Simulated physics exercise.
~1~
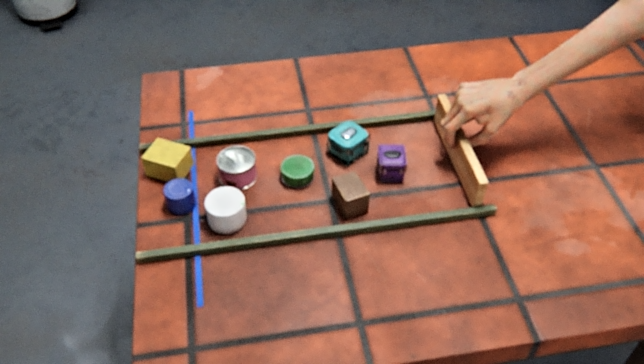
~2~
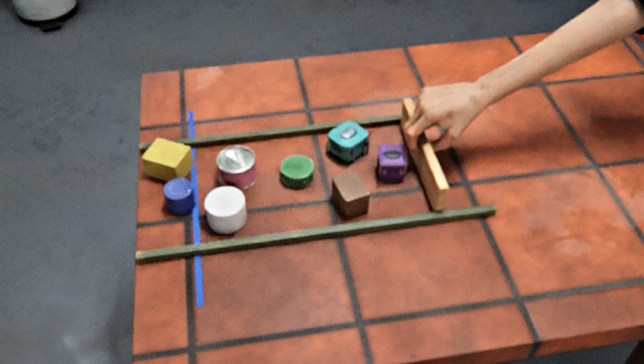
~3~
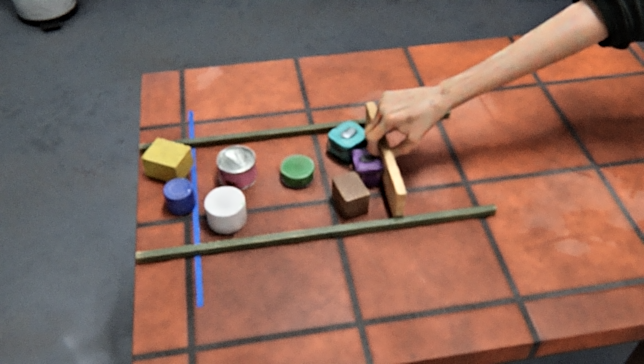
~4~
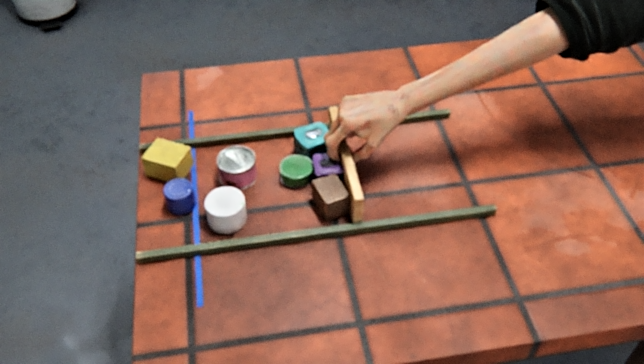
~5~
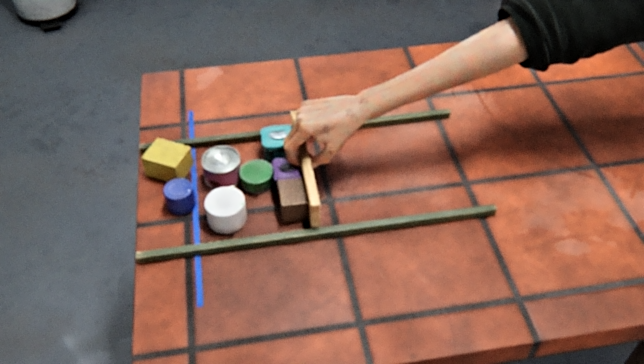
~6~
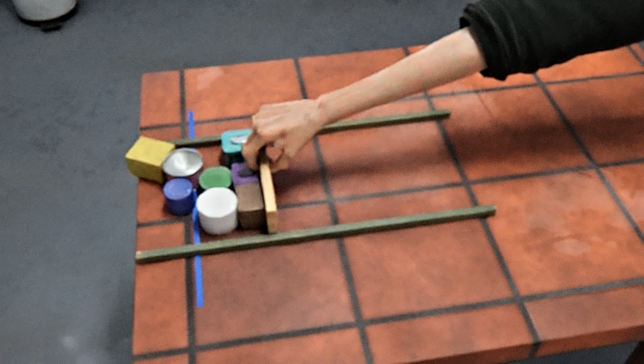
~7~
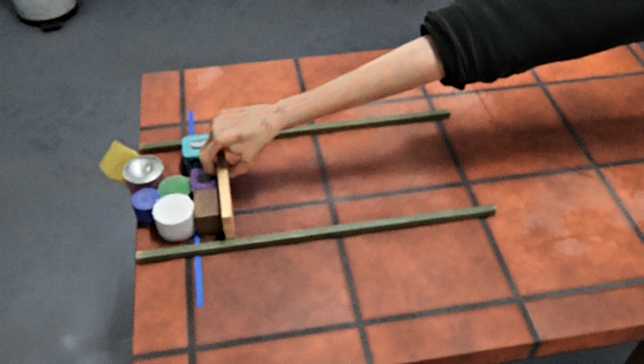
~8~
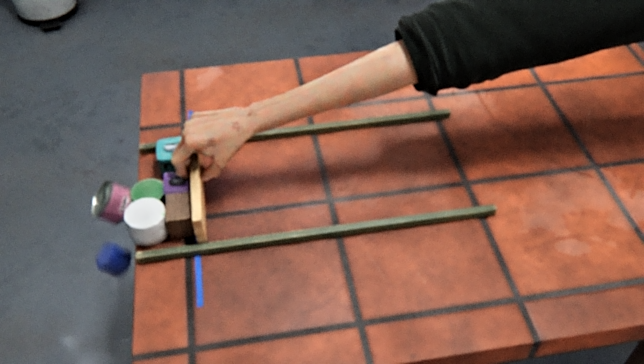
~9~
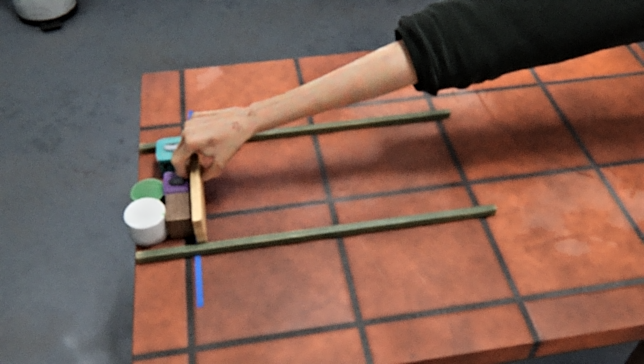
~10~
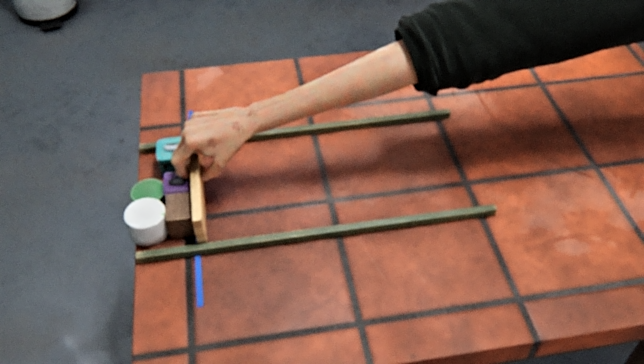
A hand slides an upright wooden board leftward across a reddish-brown tiled tabletop, seen from above at an angle by a still camera. Between two dark green rails sit a teal box, purple case, brown cube, green lid, pink pot and white lid, with a yellow block and blue lid near the blue tape at left. The board gathers the pieces into a packed cluster and pushes them past the tape. The yellow block tips off the left edge, then the blue lid and pink pot fall. The board stops, leaving the white and green lids at the rim beside the remaining pieces.
